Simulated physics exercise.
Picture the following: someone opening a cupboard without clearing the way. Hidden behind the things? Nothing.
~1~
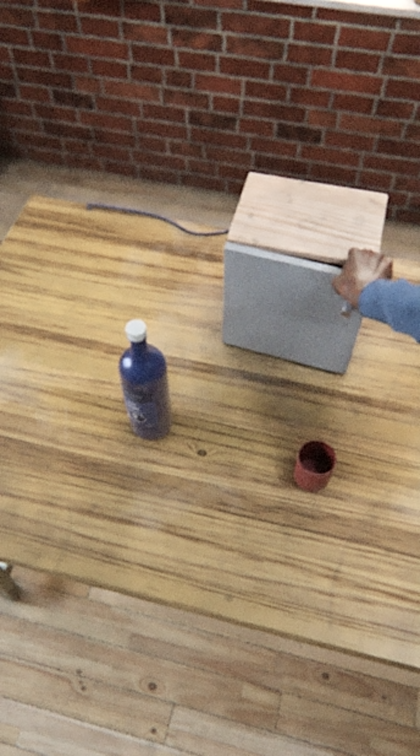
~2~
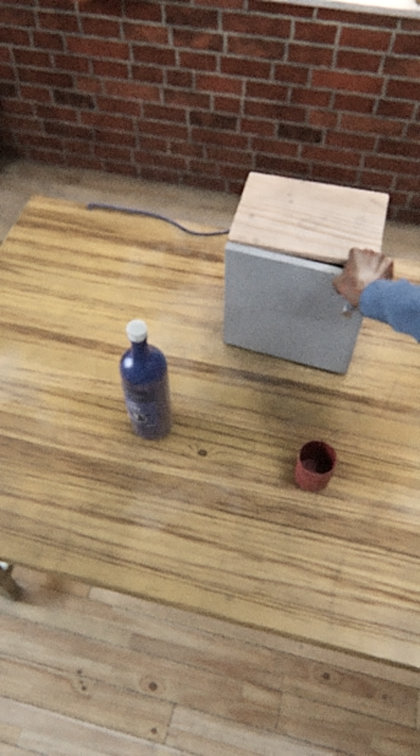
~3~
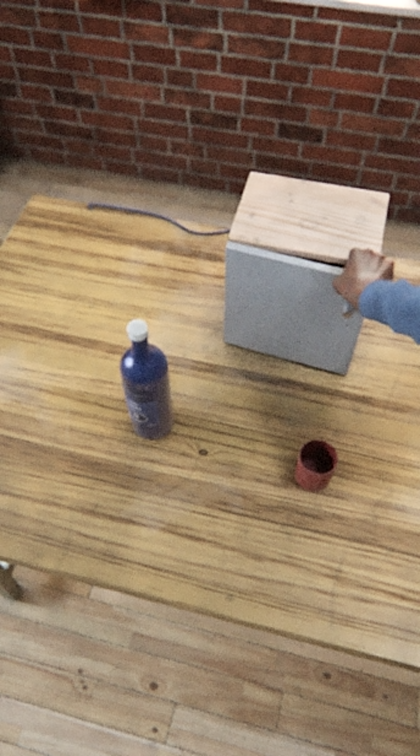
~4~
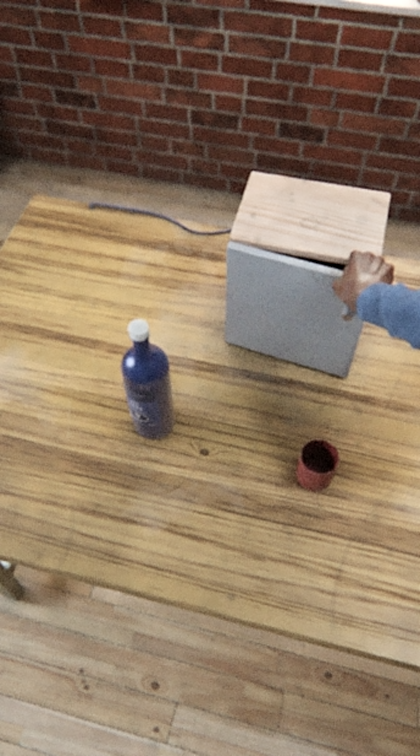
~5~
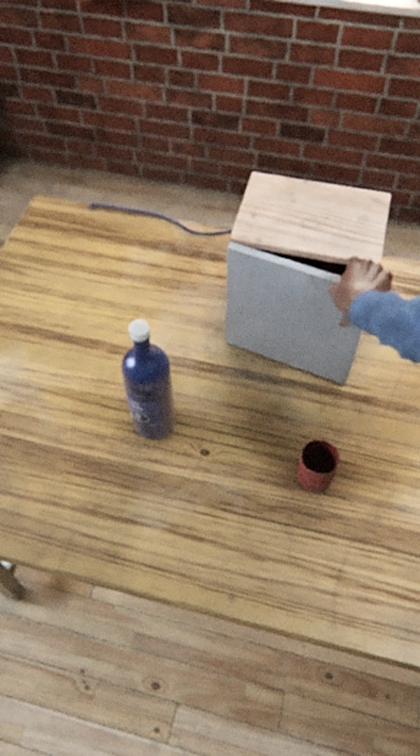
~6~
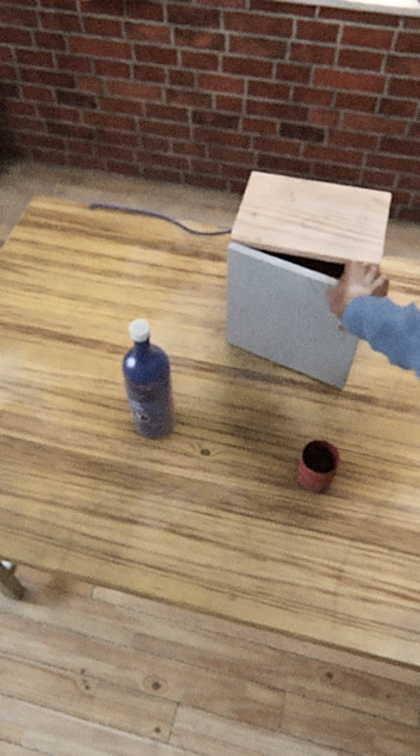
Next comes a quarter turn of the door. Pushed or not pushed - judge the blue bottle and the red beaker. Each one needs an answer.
Blue bottle: Not pushed; red beaker: Not pushed.
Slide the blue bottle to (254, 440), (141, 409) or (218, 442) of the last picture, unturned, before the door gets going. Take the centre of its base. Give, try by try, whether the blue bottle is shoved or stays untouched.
Trial 1: Takes a hit. Trial 2: Is never reached. Trial 3: Takes a hit.
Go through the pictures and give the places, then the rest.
In the first frame, door 4° open; blue bottle (145, 380); red beaker (314, 467); door (289, 318).
In the second frame, door 4° open; red beaker (315, 467); door (289, 318).
In the third frame, door 5° open; blue bottle (146, 380); door (290, 318).
In the fourth frame, door 6° open; red beaker (317, 466); door (291, 319).
In the fifth frame, door 10° open; blue bottle (148, 380); door (290, 323).
In the sixth frame, door 13° open; blue bottle (148, 380); red beaker (318, 466); door (288, 325).
Then, 0.66 s on from there, door 38° open; blue bottle at rest near (148, 380); red beaker at rest near (318, 466).
Then, 1.46 s on from there, door 67° open; blue bottle at rest near (148, 380); red beaker at rest near (318, 466).
Then, 2.14 s on from there, door 90° open; blue bottle at rest near (148, 380); red beaker at rest near (318, 466).
In the end, the blue bottle escapes contact, near (148, 380); the red beaker escapes contact, near (318, 466).
